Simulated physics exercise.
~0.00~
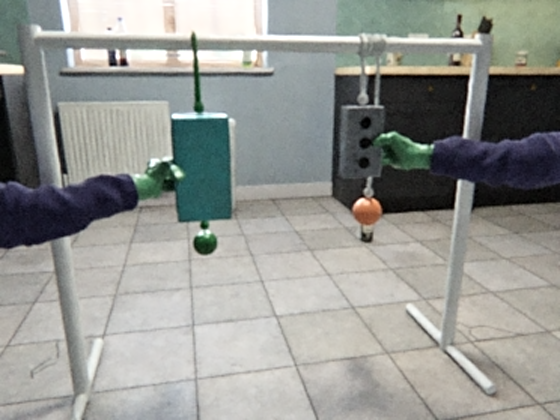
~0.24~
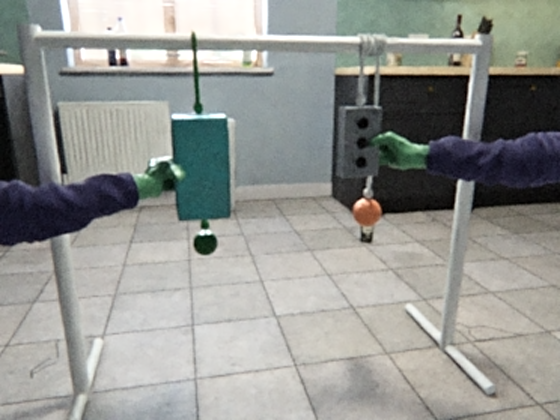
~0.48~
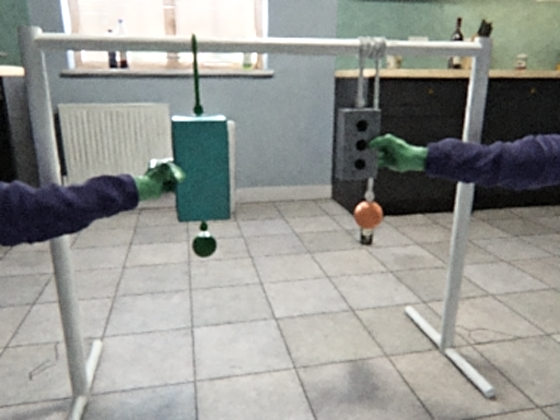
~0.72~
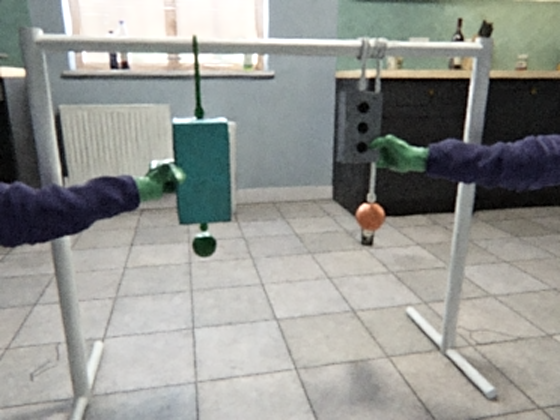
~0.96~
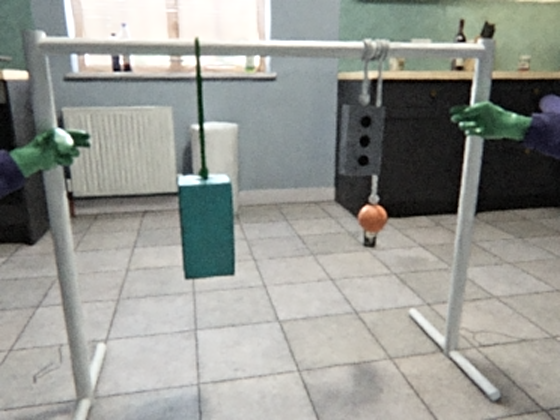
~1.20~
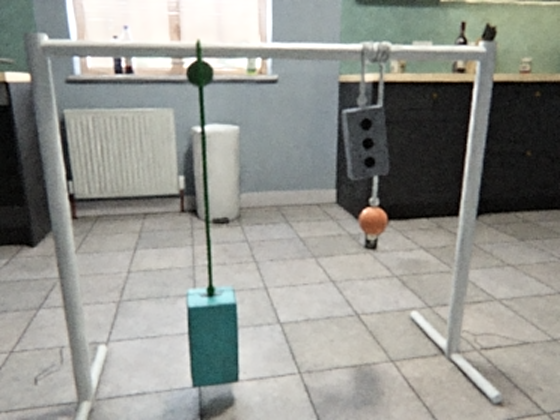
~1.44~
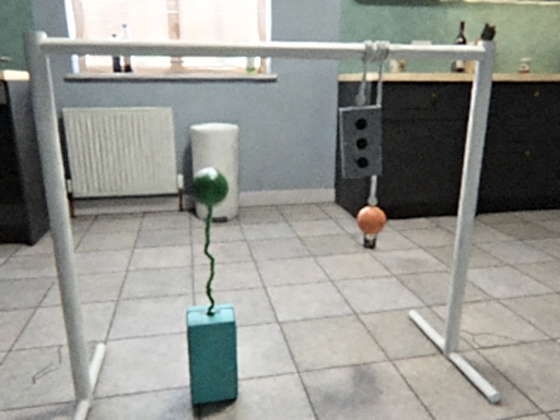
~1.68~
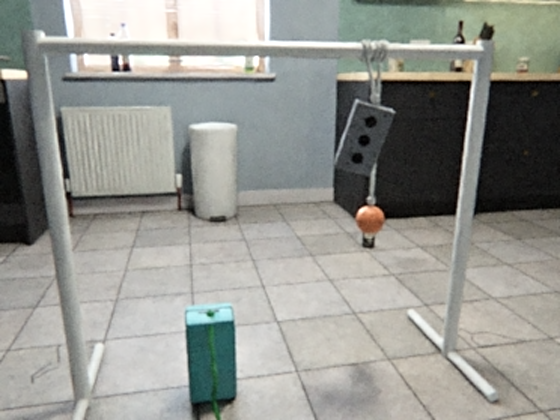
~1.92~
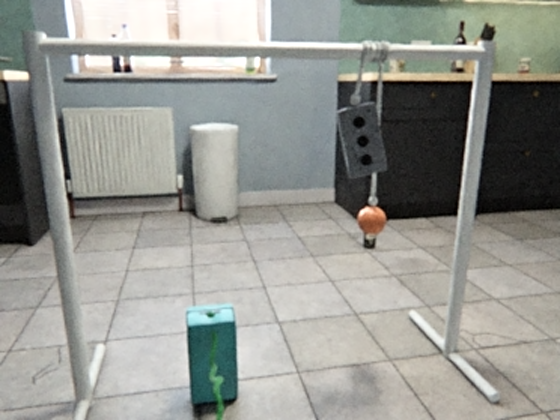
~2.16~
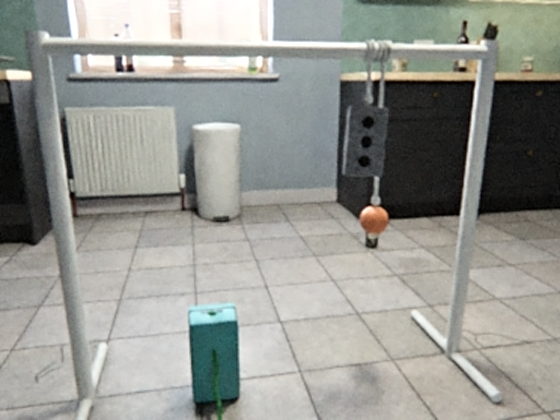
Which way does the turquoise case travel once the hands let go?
It moves down, away from the rail, until it stands on the tiled floor.
